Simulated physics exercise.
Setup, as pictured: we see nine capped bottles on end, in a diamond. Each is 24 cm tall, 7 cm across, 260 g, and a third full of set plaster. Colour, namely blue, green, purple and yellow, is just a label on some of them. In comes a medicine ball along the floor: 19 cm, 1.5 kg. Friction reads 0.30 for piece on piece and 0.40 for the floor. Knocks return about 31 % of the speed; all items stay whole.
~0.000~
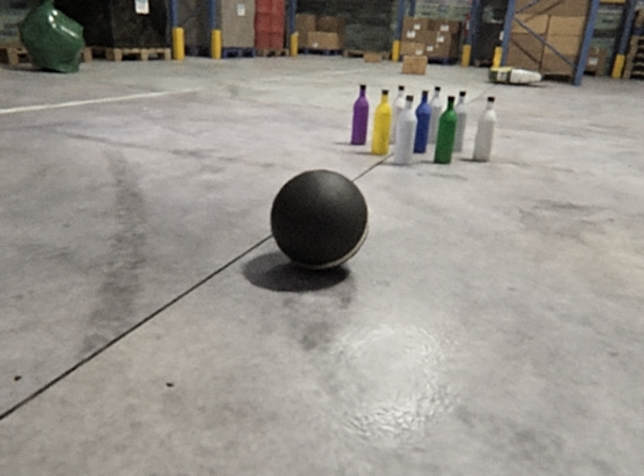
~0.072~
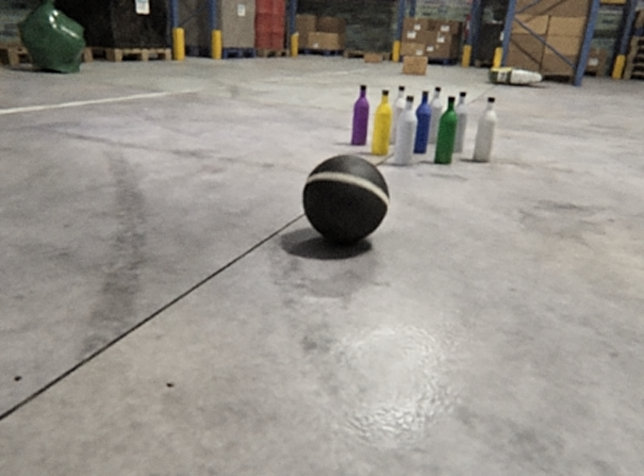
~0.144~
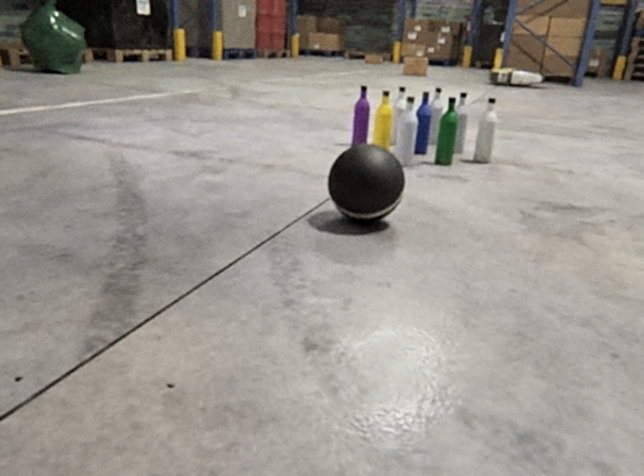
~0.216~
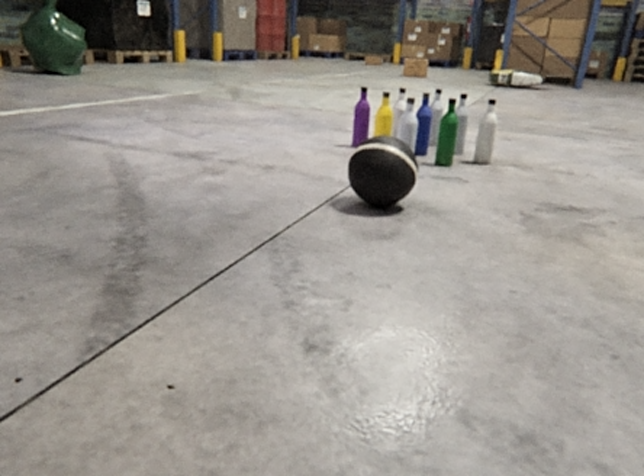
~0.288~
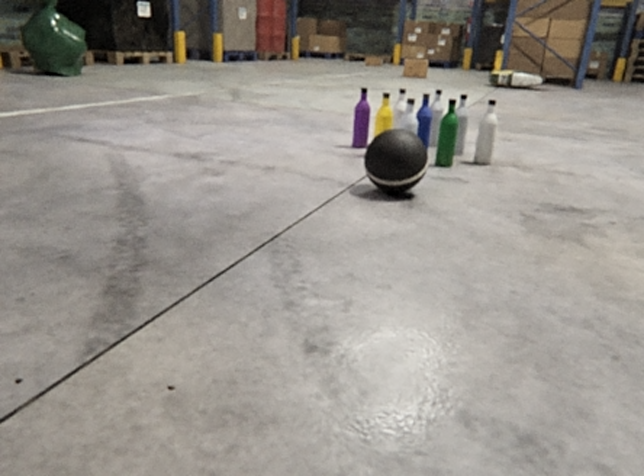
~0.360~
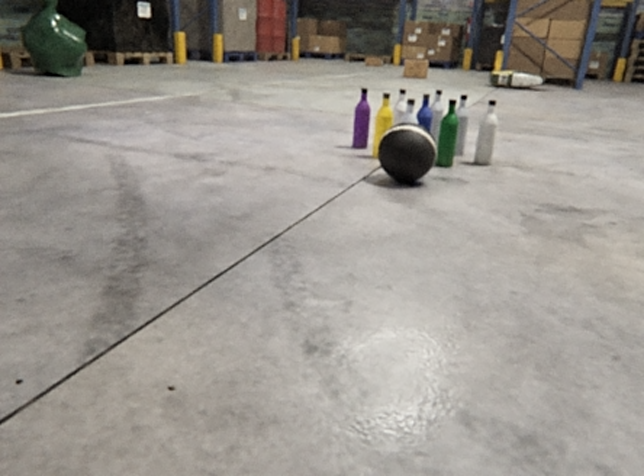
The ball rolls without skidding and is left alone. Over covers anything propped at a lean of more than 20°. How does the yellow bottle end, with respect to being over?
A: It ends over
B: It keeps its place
It keeps its place (B).
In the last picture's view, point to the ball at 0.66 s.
About (434, 133).
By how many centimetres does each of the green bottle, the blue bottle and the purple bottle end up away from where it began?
Green 30 cm, blue 40 cm, purple 0 cm.
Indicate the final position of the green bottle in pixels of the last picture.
Near pixel (491, 149).
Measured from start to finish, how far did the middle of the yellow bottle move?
It finishes around 0 cm from its starting point.
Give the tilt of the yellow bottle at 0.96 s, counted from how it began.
Angle from initial pose, roughly 0 deg - estimate.
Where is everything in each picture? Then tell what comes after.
In the first picture (we follow the side turned to the camera), ball (320, 220) 98 cm before the front row; yellow bottle (386, 124); purple bottle (358, 116); blue bottle (423, 123); no piece has moved.
The second picture shows ball (345, 199) 82 cm before the front row; yellow bottle (386, 124).
The third picture shows ball (366, 183) 67 cm before the front row; yellow bottle (387, 125).
The fourth picture shows ball (383, 171) 51 cm before the front row; yellow bottle (387, 126).
The fifth picture shows ball (396, 161) 35 cm before the front row.
The sixth picture shows ball (407, 152) 19 cm before the front row; purple bottle (359, 119); green bottle (453, 135); no piece has moved.
Around 0.52 s, ball still moving; 2 of the 9 bottles over; yellow bottle unmoved; green bottle tipped 36°.
Around 0.66 s, ball still moving; 4 of the 9 bottles over; yellow bottle unmoved; green bottle lying flat.
Around 0.96 s, ball still moving; 6 of the 9 bottles over; yellow bottle unmoved; blue bottle lying flat.
Finally (1.5 s), ball rolling away; 6 of the 9 bottles over; yellow bottle unmoved; blue bottle lying flat; green bottle lying flat. Seen by the last camera, middles, yellow bottle near (384, 126), blue bottle near (407, 130).
